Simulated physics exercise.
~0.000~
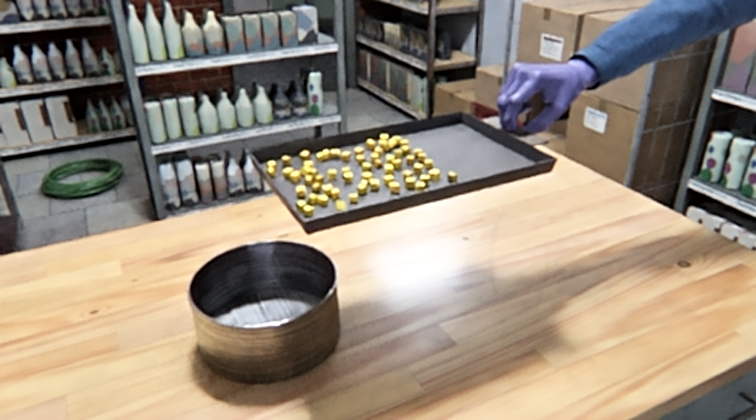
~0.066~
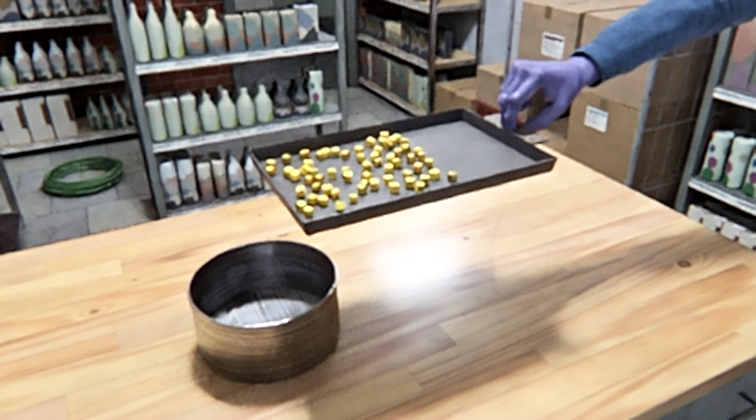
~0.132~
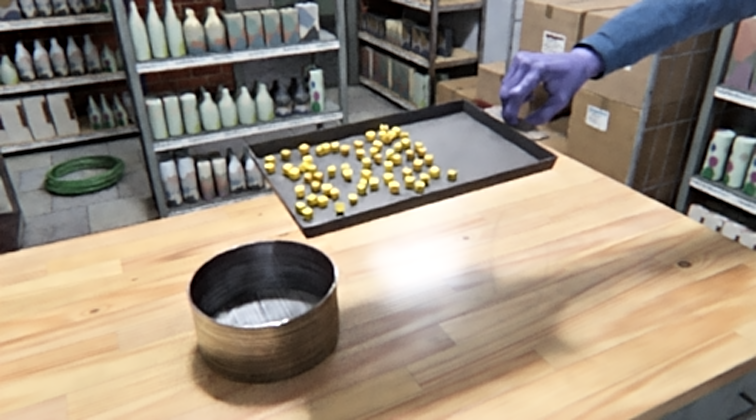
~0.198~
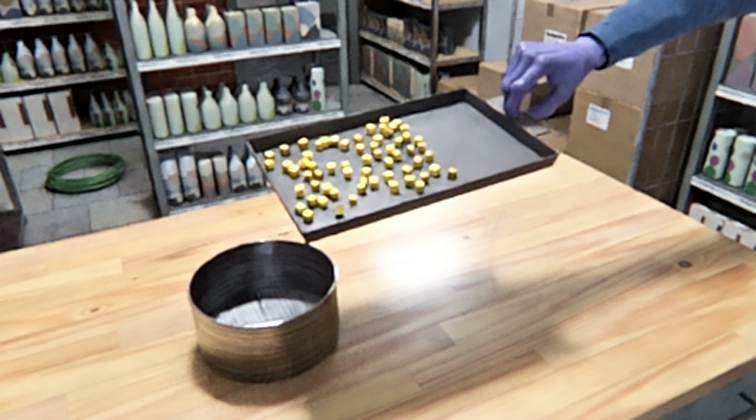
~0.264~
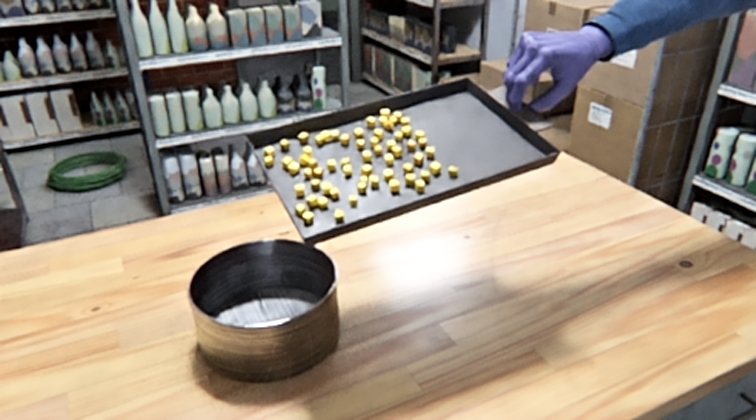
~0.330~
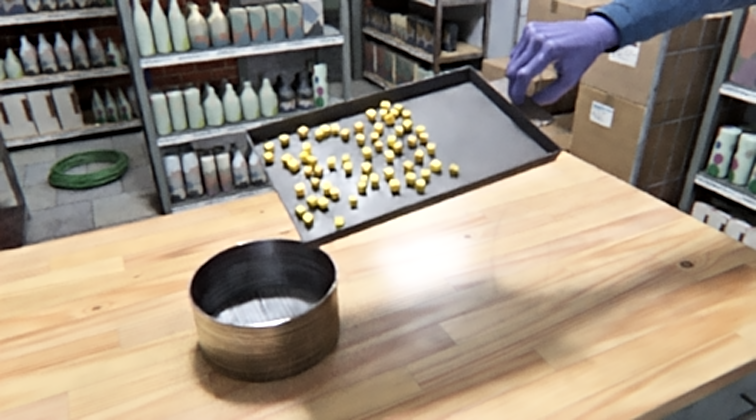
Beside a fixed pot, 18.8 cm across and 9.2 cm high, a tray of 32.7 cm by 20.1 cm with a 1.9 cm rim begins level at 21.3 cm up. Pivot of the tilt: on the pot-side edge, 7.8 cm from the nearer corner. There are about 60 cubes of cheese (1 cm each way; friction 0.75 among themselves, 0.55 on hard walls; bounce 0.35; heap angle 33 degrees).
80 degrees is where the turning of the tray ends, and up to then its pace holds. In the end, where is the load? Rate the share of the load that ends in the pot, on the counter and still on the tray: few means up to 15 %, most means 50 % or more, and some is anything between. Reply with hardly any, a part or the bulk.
Pot: Hardly any; counter: A part; tray: The bulk.
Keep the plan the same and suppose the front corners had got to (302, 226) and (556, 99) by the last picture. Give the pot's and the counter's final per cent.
Pot 10 % / counter 20 %.
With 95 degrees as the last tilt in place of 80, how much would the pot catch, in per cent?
You'd end up with some 10 % in the pot.
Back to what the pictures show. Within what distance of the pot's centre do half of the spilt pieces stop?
Close to 26 cm, give or take.
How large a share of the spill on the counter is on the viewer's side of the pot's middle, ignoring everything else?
Near 100 in a hundred.
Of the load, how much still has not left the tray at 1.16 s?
Reading: Approx. 75%.
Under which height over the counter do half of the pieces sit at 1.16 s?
Median height: Approx. 18 cm.
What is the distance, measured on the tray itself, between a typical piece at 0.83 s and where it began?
Around 8 centimetres.
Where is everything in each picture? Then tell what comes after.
In the first picture, tray tilt 0 degrees, front corners at (306, 218) and (553, 158); middle of the pieces at (367, 168); pot at (264, 278).
In the second picture, tray tilt 1 degrees, front corners at (306, 220) and (554, 157); middle of the pieces at (367, 167).
In the third picture, tray tilt 4 degrees, front corners at (306, 224) and (554, 155), lowest corner left front; middle of the pieces at (366, 164).
In the fourth picture, tray tilt 8 degrees, front corners at (306, 229) and (555, 153), lowest corner left front; middle of the pieces at (366, 160).
In the fifth picture, tray tilt 12 degrees, front corners at (306, 234) and (557, 151), lowest corner left front; middle of the pieces at (366, 157).
In the sixth picture, tray tilt 16 degrees, front corners at (306, 238) and (559, 149), lowest corner left front; middle of the pieces at (367, 153); pot at (264, 277). The tray's pace is about 60 degrees a second.
After 0.83 s, tilt 47 degrees; the tray holds 100 %, the pot 0 %.
After 1.16 s, tilt 67 degrees; the tray holds 75 %, the pot 0 %.
After 1.58 s, tilt 80 degrees; the tray holds 70 %, the pot 0 %.
In the end, at 2.5 s, pot 0 %, counter 30 %, tray 70 %.
